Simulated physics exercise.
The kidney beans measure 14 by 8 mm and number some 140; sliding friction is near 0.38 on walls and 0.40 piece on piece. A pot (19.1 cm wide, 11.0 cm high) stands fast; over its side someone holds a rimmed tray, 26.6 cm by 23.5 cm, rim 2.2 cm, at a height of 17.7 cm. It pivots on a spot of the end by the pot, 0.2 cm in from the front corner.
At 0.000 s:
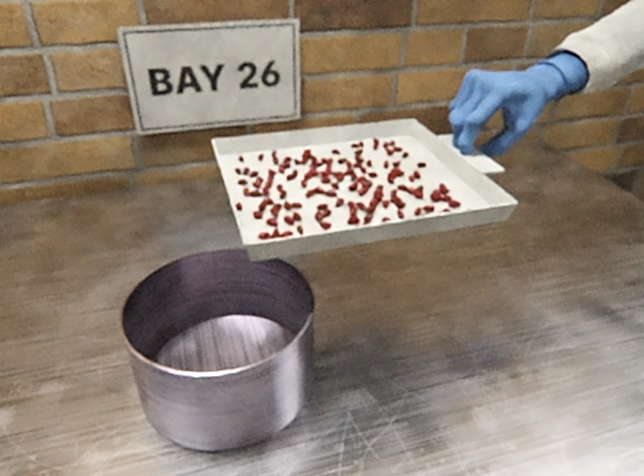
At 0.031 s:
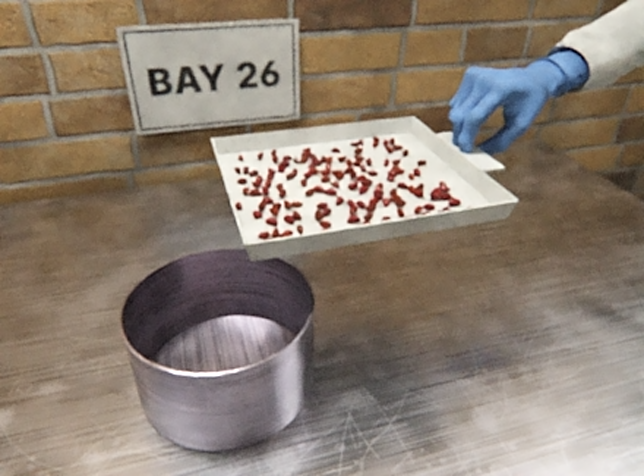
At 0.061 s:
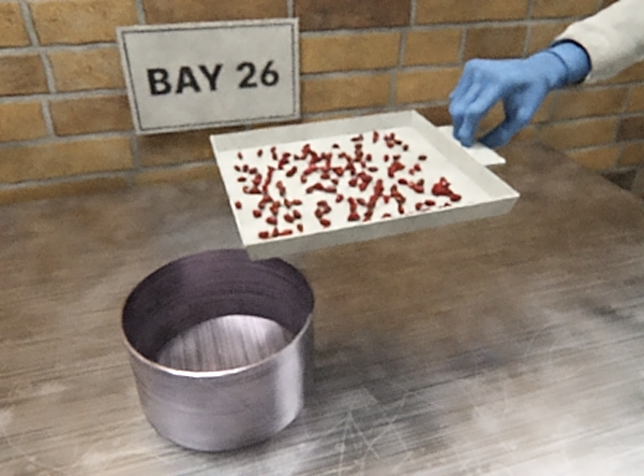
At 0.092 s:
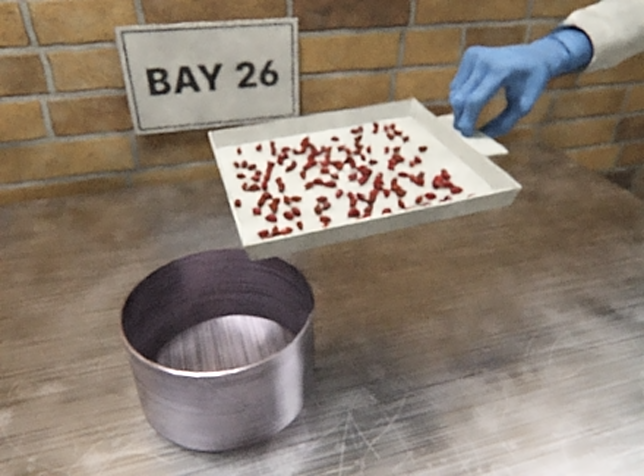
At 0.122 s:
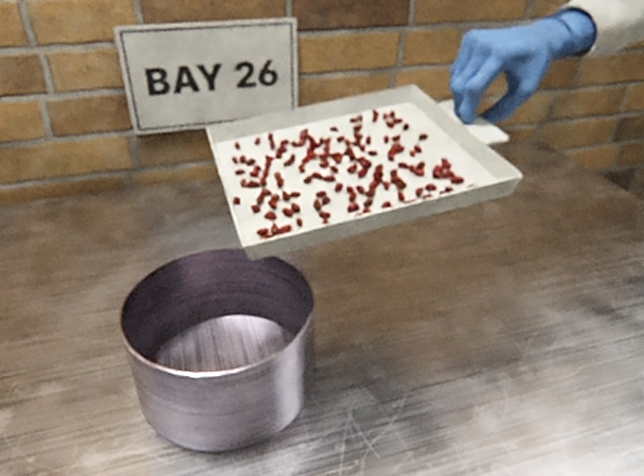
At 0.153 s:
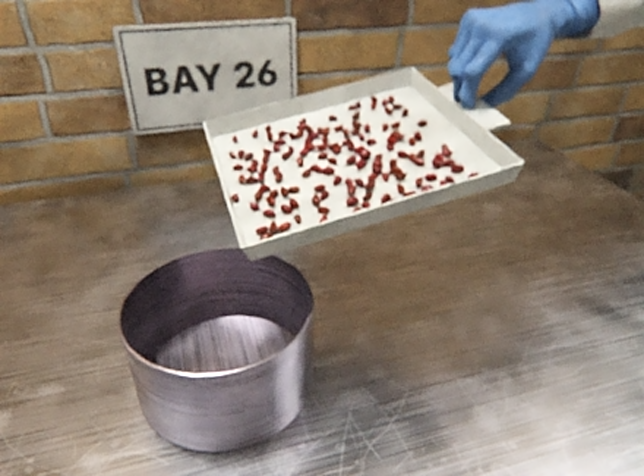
At the start, a blue-gloved hand holds a pale rimmed tray of scattered red beans nearly level above a metal pot on a worn table. The hand then gradually raises the right end, tilting the tray modestly down to the left, while the beans stay spread across it and the pot remains still.
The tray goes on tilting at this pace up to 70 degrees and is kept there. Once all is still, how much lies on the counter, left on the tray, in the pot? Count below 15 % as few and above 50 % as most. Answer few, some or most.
Counter few, tray some, pot most.
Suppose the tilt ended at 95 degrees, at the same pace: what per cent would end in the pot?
In that case some 95 per cent.
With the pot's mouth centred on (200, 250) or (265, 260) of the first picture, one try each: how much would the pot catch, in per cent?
Some 0 and 0 per cent.
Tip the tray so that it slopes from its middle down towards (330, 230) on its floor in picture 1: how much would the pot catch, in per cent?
Some 40 per cent.
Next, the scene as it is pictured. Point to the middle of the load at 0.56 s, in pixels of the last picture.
At about (243, 184).
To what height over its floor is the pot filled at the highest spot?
Some 2.0 cm.
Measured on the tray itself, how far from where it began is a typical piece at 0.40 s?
About 3 cm.
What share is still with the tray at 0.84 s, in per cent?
Some 45 per cent of the load.
After 0.40 s, tilt 42 degrees; the tray holds 100 %, the pot 0 %.
After 0.56 s, tilt 61 degrees; the tray holds 100 %, the pot 0 %.
Then, at 0.84 s, tilt 70 degrees; the tray holds 45 %, the pot 40 %.
In the end, at 2.4 s, counter 5 %, tray 30 %, pot 65 %.
